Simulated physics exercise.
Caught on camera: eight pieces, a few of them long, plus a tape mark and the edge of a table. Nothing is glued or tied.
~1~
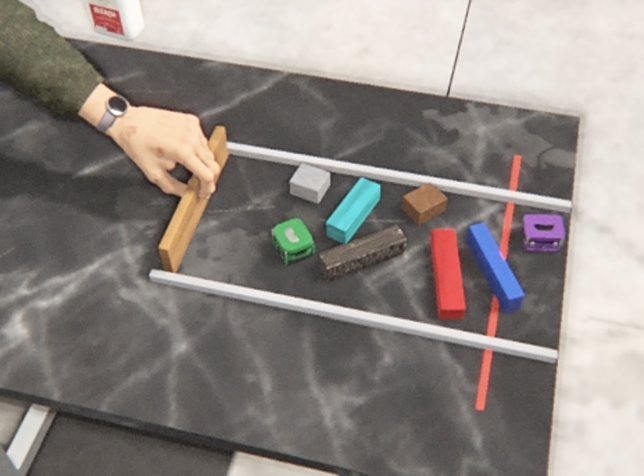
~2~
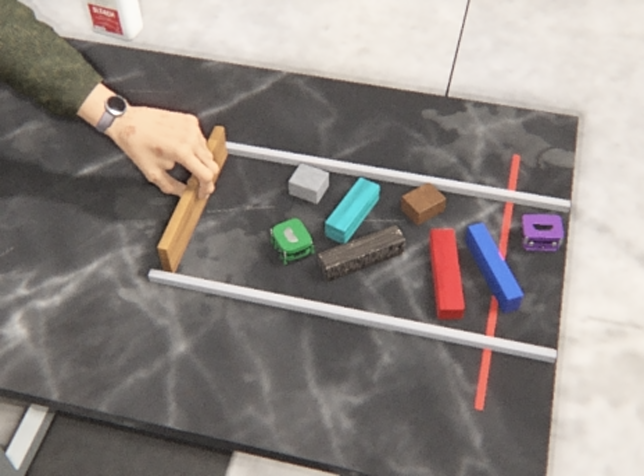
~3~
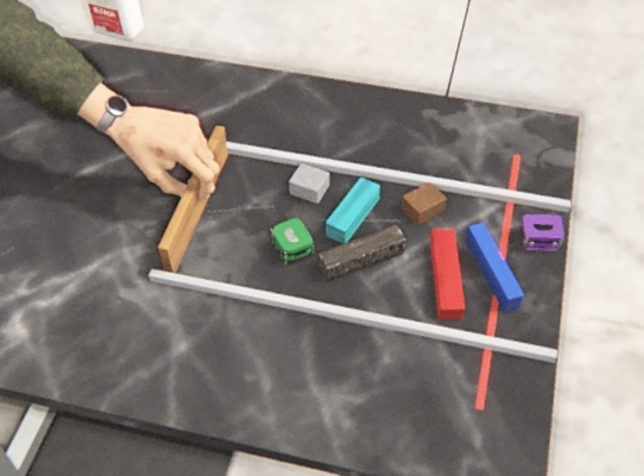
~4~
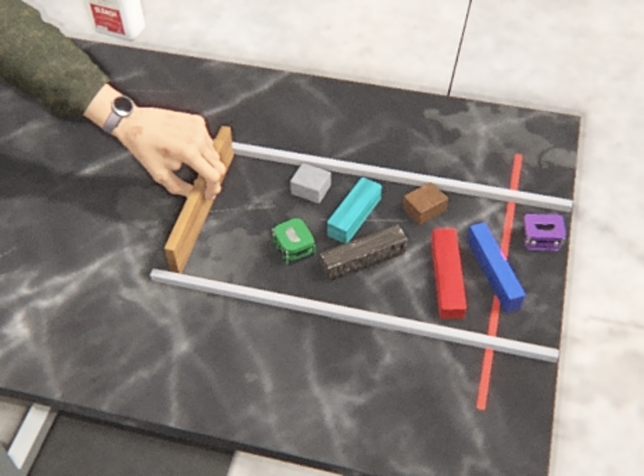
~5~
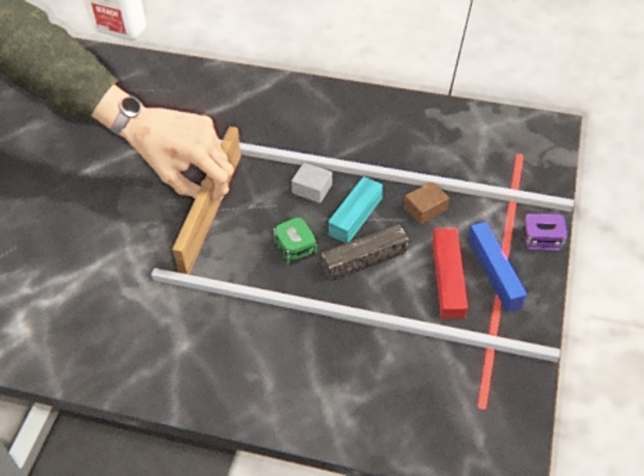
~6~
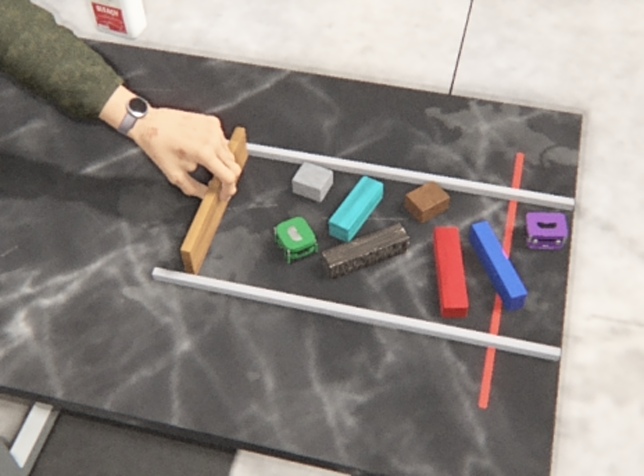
In this clip, a hand holding a wooden board at the left of a dark marbled table slides it slightly right between two pale rails, while the assorted blocks and small objects, some near a red line, stay in place.
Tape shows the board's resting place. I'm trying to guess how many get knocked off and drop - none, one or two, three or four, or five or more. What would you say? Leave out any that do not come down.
I would say three or four.
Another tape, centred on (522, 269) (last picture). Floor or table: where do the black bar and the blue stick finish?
The black bar is kept; the blue stick falls.
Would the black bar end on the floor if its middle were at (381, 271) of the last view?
Lab note: Started there, it remains on top.
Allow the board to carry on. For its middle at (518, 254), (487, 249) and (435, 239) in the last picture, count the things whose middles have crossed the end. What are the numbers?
Middles past end - pos 1: 4, pos 2: 3, pos 3: 0.
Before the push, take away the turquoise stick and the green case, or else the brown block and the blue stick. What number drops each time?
Fallen: 1, and 2 in the other try.
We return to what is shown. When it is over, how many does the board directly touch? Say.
That would be 3 of them.
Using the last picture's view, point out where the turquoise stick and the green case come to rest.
Near (551, 240) and (527, 275).
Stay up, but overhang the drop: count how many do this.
My count gives 2.
Early on, none off yet; purple case at rest near (545, 232); blue stick at rest near (497, 265); red stick at rest near (450, 271).
A while later, none off yet; purple case at rest near (545, 232); blue stick at rest near (497, 265); red stick moving near (459, 273).
Further along, none off yet; purple case leaning a little near (583, 236); blue stick travelled about its own width near (562, 278); red stick travelled about its own width near (541, 291).
Finally, the number that fall off is three or four; lost, brown block, red stick, blue stick and purple case.
